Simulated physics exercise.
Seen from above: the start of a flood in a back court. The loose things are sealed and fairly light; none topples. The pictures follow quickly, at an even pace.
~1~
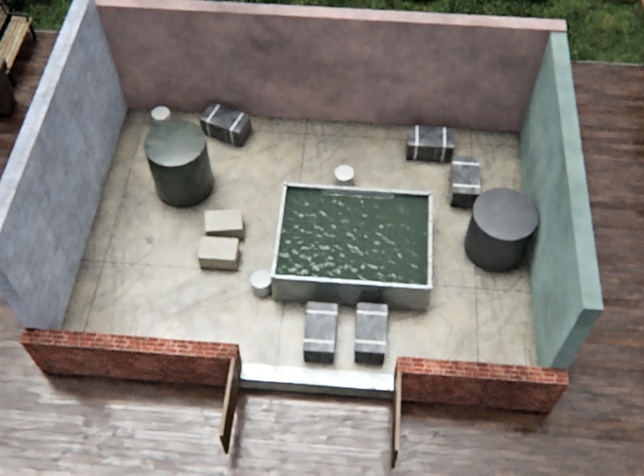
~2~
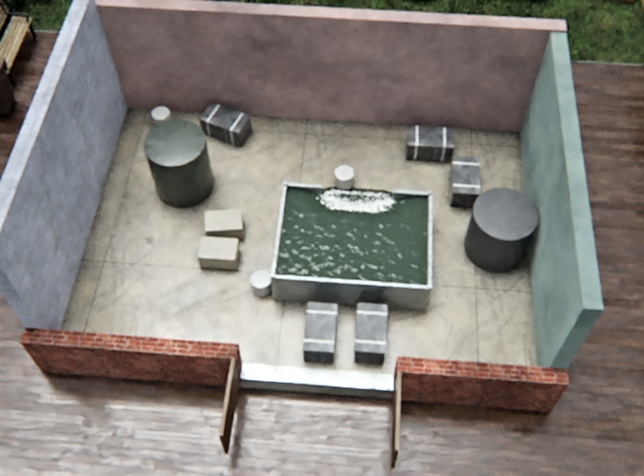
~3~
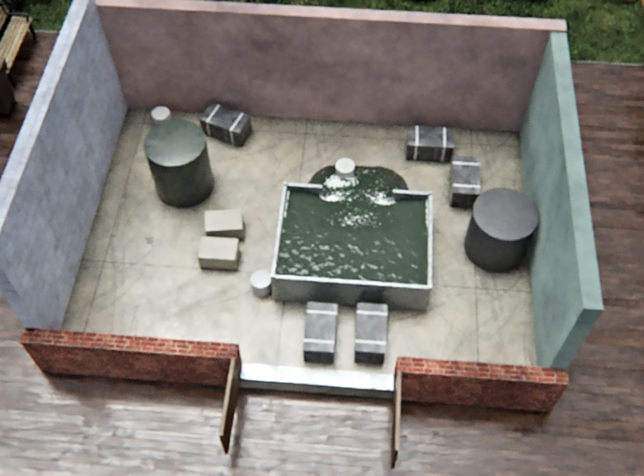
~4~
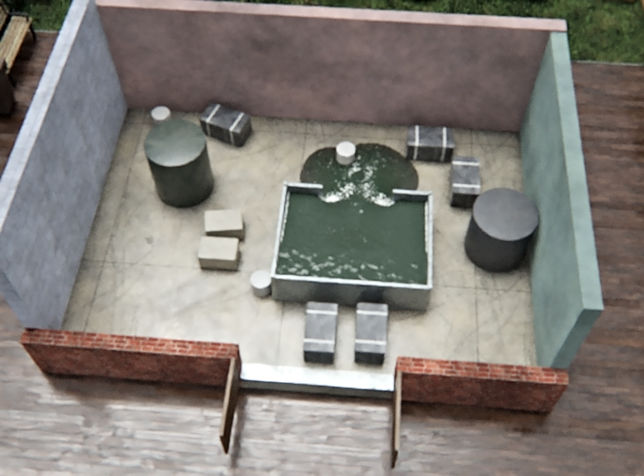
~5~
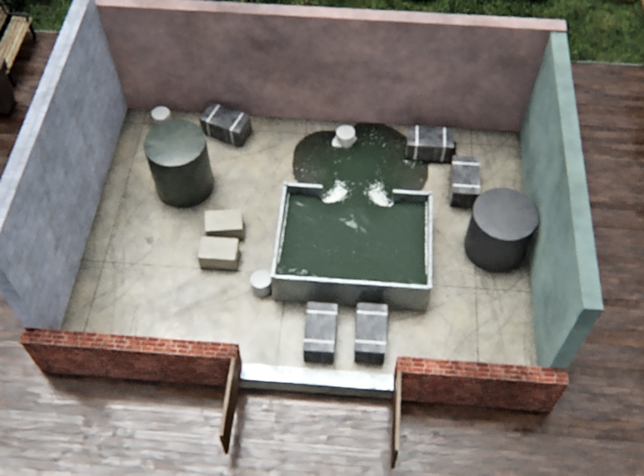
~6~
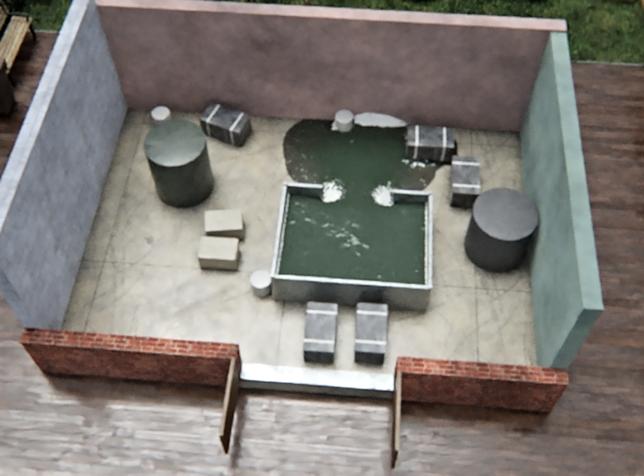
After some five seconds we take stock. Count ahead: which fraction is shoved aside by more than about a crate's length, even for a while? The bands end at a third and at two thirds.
That comes to between one and two thirds.
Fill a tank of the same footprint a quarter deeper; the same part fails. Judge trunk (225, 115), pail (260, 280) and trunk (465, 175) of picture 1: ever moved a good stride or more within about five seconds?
One after the other: Swept aside, not that far, yes.
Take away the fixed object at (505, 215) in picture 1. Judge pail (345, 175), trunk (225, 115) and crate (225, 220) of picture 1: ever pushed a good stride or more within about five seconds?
In turn: Moved that far, swept aside, short of that.
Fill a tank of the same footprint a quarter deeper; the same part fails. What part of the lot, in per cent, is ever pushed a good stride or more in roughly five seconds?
Roughly 50 per cent.
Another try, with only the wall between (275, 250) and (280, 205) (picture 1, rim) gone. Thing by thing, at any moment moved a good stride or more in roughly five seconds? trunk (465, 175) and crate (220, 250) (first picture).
In turn: Not that far, shifted that much.
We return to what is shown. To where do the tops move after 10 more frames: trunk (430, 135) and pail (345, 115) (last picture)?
At about (494, 136) and (242, 138).
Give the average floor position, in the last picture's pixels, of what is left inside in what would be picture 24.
At about (291, 236).
A moment on, 1 of 10 are well off their spots; 1 afloat.
Next, 2 of 10 are well off their spots; 1 afloat.
Later, 4 of 10 are well off their spots; 1 afloat.
In the end, 5 of 10 are well off their spots, and 5 have been at some point; 0 afloat.
